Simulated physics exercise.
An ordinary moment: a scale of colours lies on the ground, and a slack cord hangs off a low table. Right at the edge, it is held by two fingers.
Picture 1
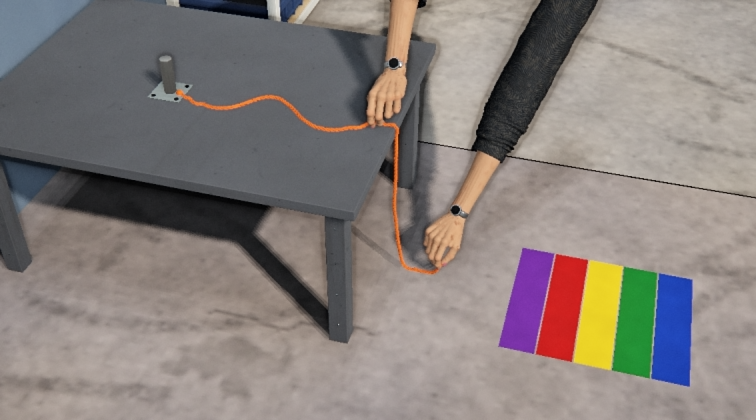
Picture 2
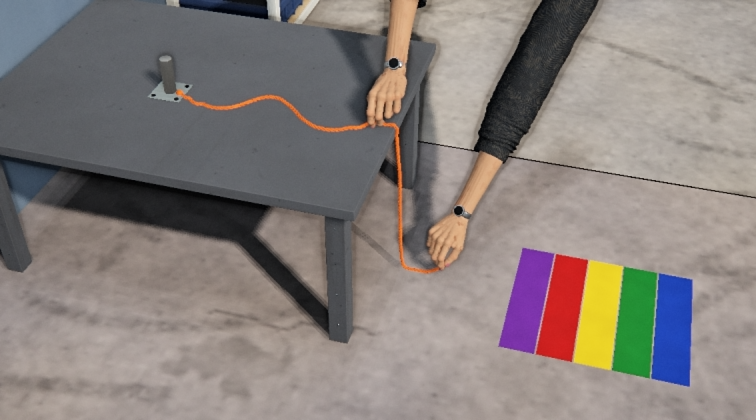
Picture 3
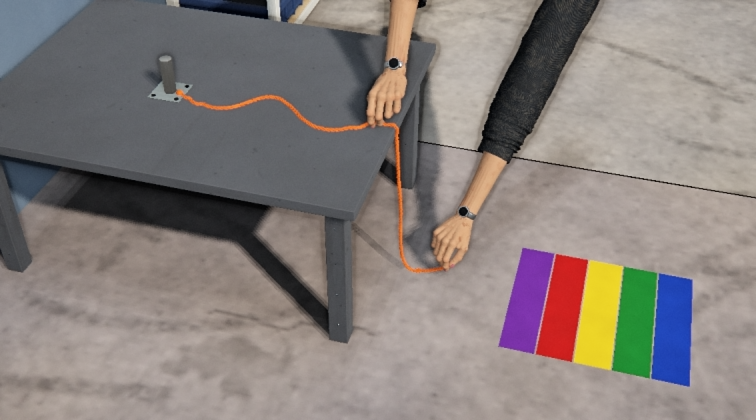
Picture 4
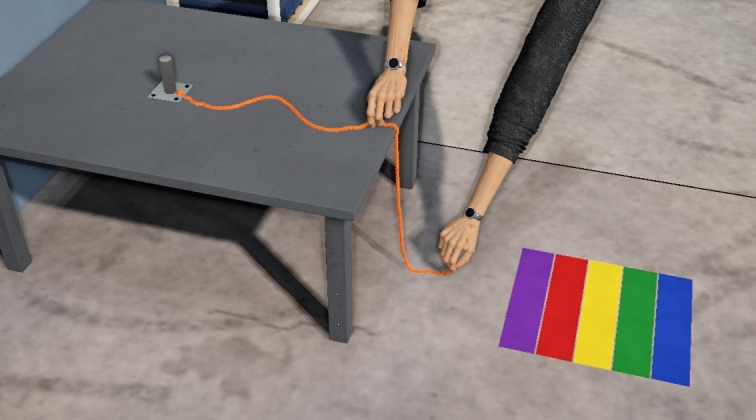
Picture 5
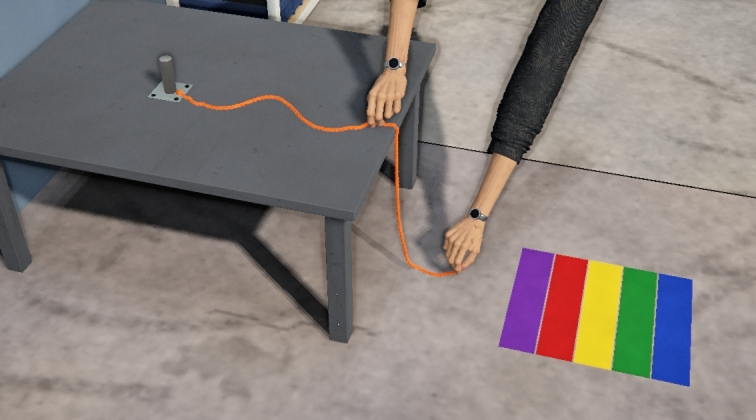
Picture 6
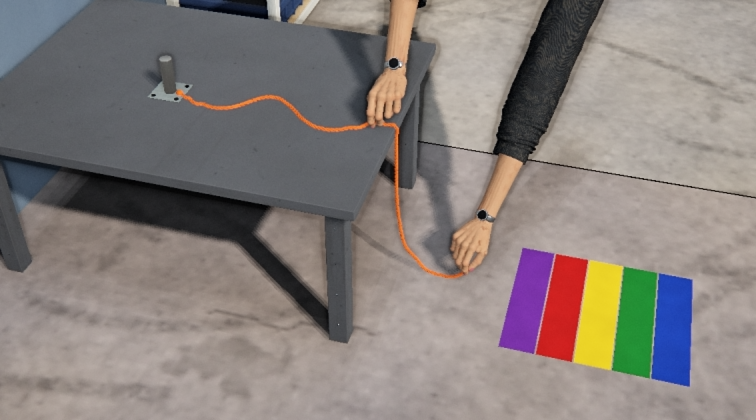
The video shows an orange cord running from a post on a gray table and over its edge, pinned there by one hand, while another hand slowly draws the cord's lower end slightly right, toward colored stripes on the ground.
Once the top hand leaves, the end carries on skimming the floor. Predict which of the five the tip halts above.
I expect it over the yellow strip.
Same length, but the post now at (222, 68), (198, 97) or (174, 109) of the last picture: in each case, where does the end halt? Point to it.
Approximate pixels in order: (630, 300), (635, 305), (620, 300).
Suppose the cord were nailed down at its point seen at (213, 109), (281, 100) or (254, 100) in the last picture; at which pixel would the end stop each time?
Roughly (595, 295), (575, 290) and (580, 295), in that order.
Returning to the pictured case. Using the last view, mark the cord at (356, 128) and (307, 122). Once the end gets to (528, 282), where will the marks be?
Around (392, 129) and around (339, 121).
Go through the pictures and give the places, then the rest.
In the first picture, end (441, 265); purple (521, 330); red (557, 338); yellow (595, 346); green (633, 354); blue (672, 362).
In the second picture, end (444, 265); cord through (203, 104) (274, 97) (327, 130) (397, 134) (400, 197) (401, 257).
In the third picture, end (448, 266).
In the fourth picture, end (455, 268); cord through (203, 104) (274, 97) (327, 130) (397, 134) (398, 197) (405, 258).
In the fifth picture, end (460, 269).
In the sixth picture, end (468, 270); cord through (203, 104) (274, 97) (327, 130) (397, 134) (397, 197) (414, 256).
Early on, end near (528, 282); over purple.
Midway, end near (574, 291); over red.
At the end of the slack, end near (601, 296); over yellow. It gets as far as the yellow strip.
